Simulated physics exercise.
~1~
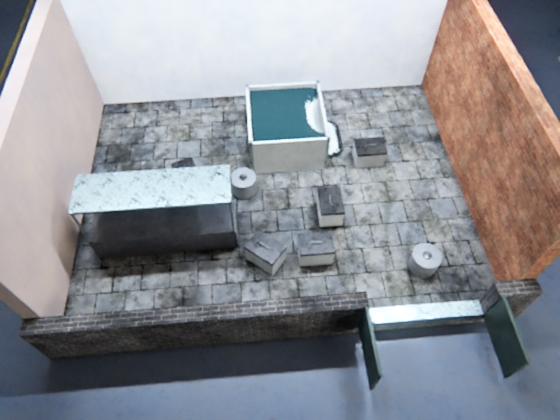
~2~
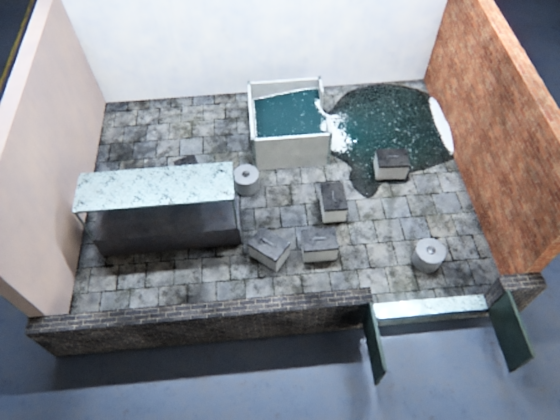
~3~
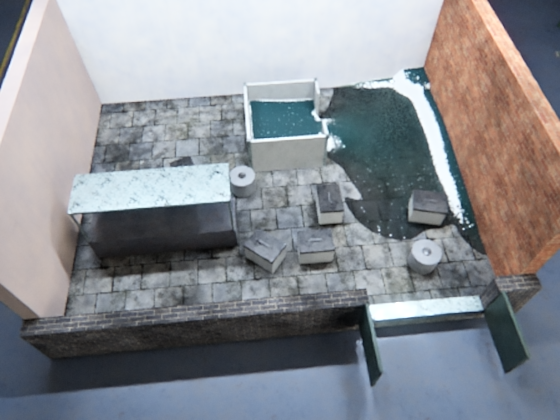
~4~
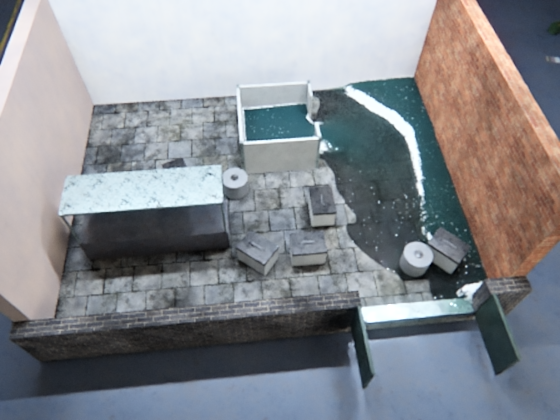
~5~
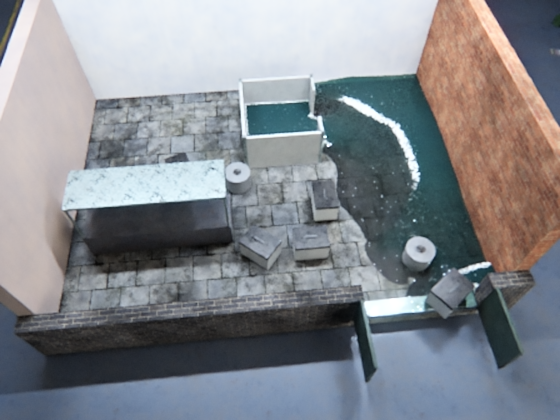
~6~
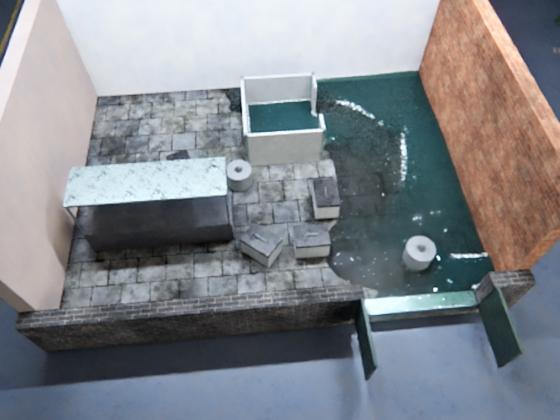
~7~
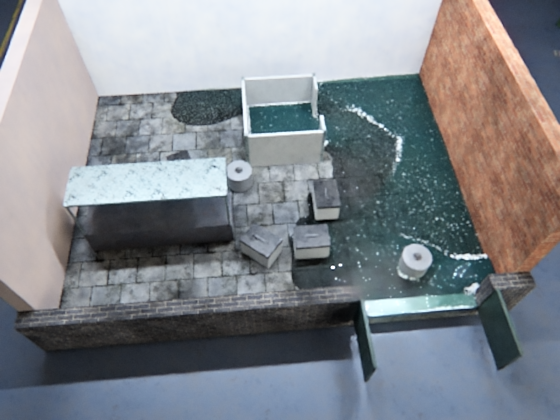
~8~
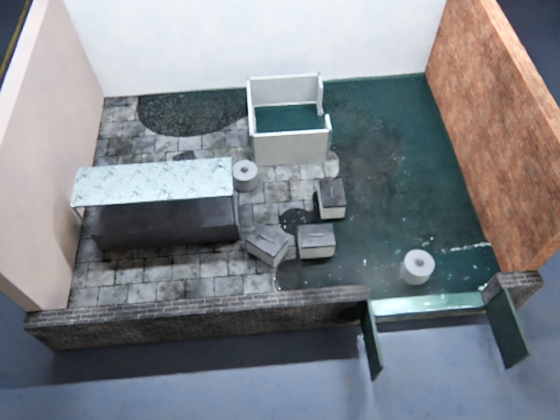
Dark green water bursts from the right side of a square, pale-walled tank at the back of a grey stone-paved bay, seen from above by a slightly swaying camera. Pale walls stand left and behind, a reddish-brown one right, with a long dark block under a pale top at left and grey boxes and round tubs scattered about. Foaming water spreads to the right wall and pushes one box toward the open front gateway, where it tilts and disappears. The water then creeps behind the tank to the left, and finally lies calmer, covering the right side while the other boxes remain.
